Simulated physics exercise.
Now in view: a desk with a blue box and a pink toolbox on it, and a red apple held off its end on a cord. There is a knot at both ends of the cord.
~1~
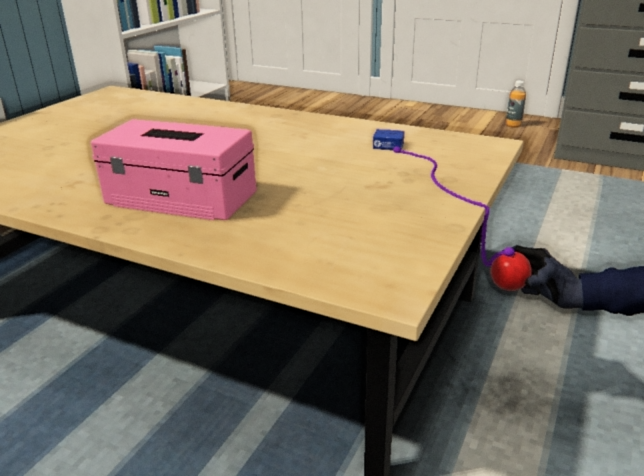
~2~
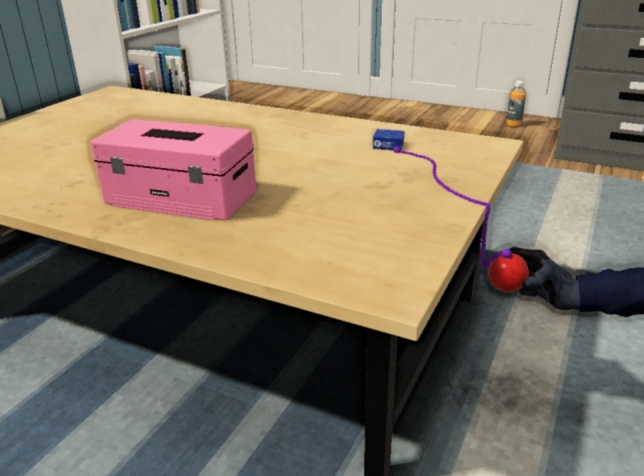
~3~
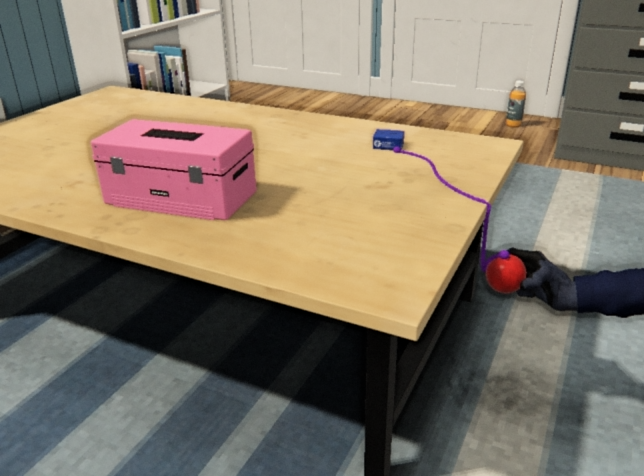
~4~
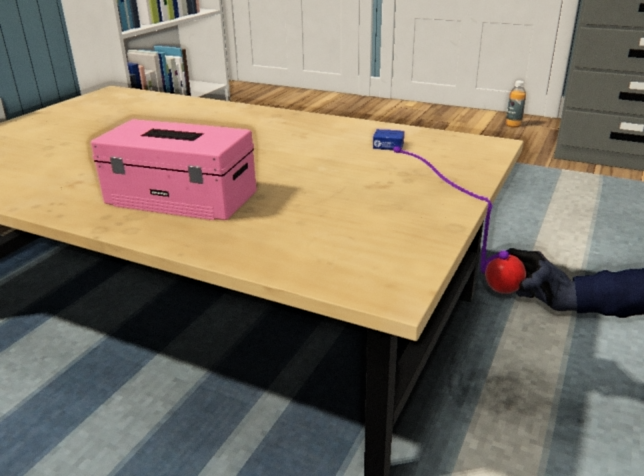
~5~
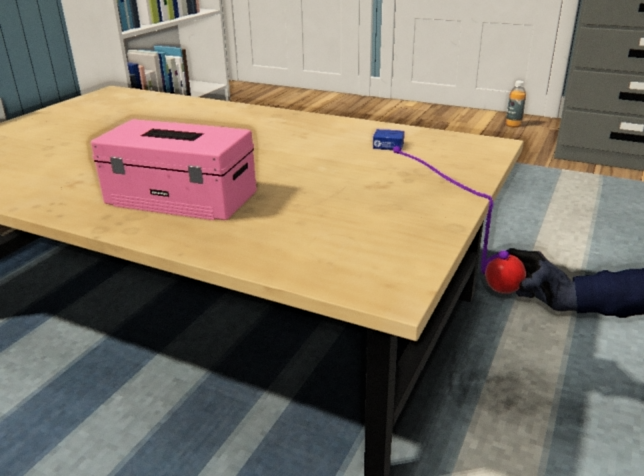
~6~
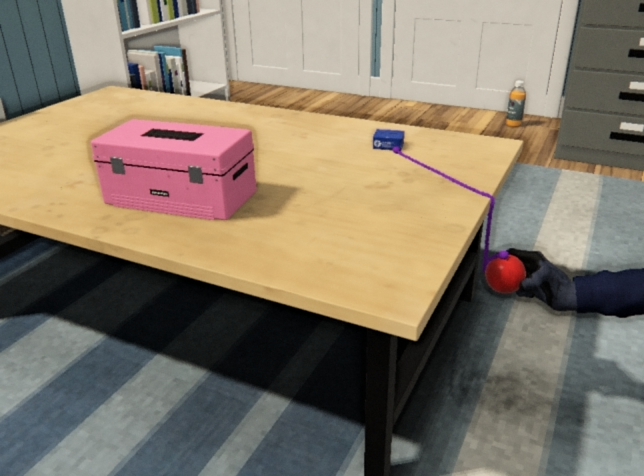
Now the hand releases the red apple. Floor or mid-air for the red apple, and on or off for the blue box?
So the red apple goes right down while the blue box tips over the side.
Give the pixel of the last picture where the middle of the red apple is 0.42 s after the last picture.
I'd say close to (482, 373).
Then, 0.42 s later than the last view, apple on the floor near (482, 373); toolbox as before; box tugged along near (512, 195).
Then, 0.76 s later than the last view, apple on the floor near (484, 363); toolbox as before; box down on the floor.
Finally, apple on the floor near (504, 395); toolbox as before; box down on the floor. The red apple reaches the floor and the blue box gets pulled over the edge.
